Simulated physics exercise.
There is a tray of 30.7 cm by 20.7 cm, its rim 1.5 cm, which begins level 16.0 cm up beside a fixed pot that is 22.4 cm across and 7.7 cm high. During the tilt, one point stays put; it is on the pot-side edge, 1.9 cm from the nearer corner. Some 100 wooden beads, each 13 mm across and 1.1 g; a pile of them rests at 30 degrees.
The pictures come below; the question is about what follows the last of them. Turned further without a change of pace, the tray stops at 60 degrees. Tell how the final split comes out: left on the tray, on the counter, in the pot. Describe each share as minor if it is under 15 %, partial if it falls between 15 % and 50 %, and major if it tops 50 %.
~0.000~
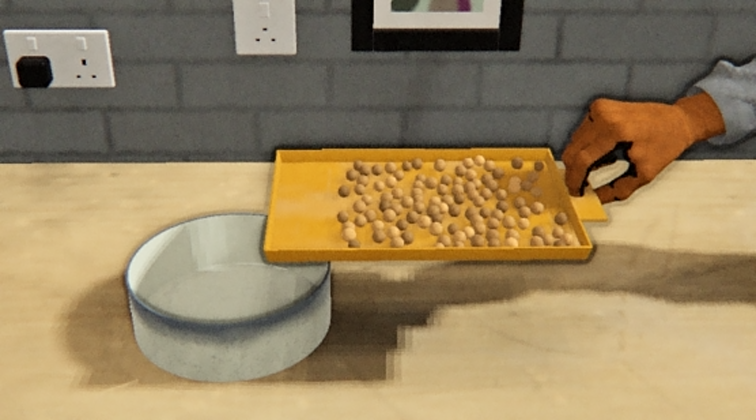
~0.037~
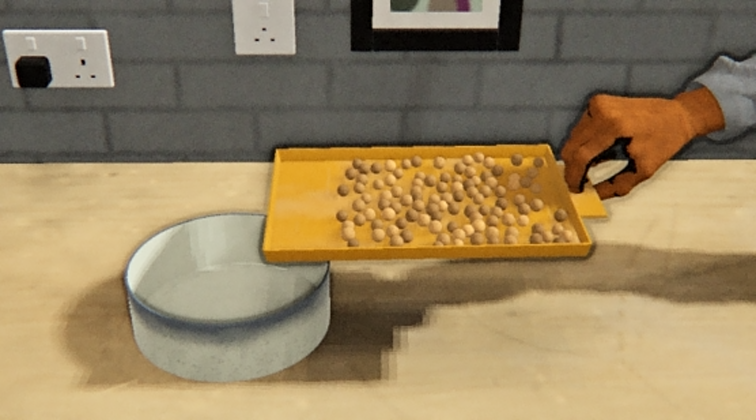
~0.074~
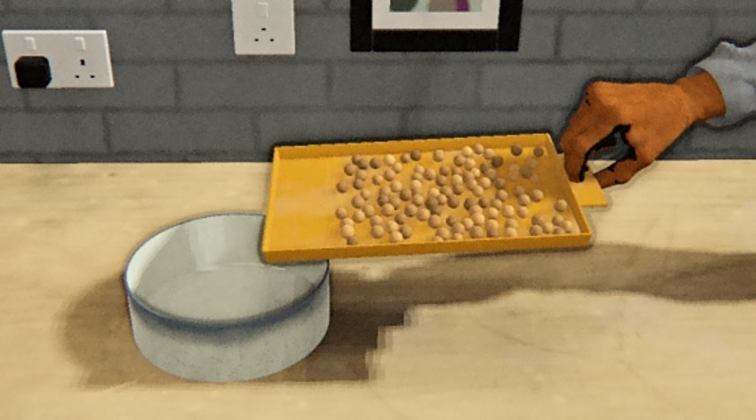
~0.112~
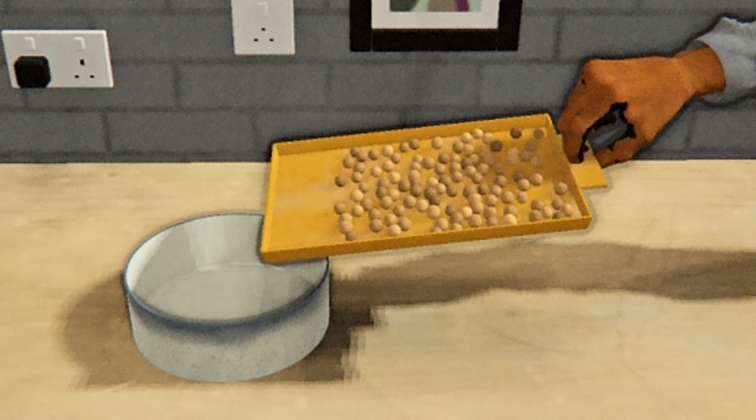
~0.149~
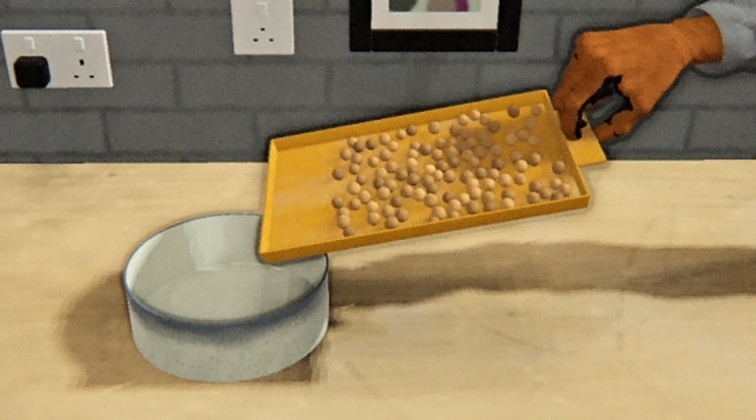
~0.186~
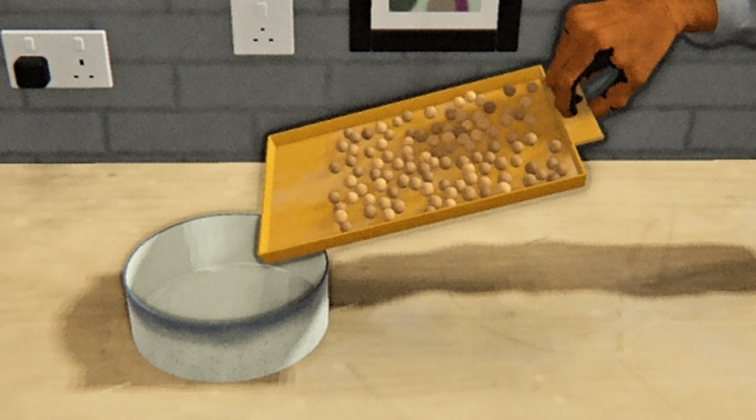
In the end tray: A reasonable amount; counter: A reasonable amount; pot: A reasonable amount.
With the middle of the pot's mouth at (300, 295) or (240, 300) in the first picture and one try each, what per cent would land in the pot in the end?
Estimates: 20 in a hundred and 55 in a hundred.
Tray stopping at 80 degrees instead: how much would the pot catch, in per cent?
Roughly 30 percent.
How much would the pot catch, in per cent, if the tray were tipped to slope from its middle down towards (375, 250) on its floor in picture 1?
About 0 per cent.
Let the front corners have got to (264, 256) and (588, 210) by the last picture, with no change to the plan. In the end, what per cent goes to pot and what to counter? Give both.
Pot 0; counter 50.
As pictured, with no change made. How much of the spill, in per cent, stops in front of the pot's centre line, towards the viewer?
Roughly 100 per cent.
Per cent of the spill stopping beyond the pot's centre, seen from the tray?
I'd put it close to 90 per cent.
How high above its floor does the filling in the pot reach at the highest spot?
Some 1.5 cm up.
After 0.35 s, tilt 40 degrees; the tray holds 100 %, the pot 0 %.
After 0.46 s, tilt 55 degrees; the tray holds 100 %, the pot 0 %.
After 0.71 s, tilt 60 degrees; the tray holds 40 %, the pot 10 %.
In the end, at 1.9 s, tray 30 %, counter 40 %, pot 30 %.
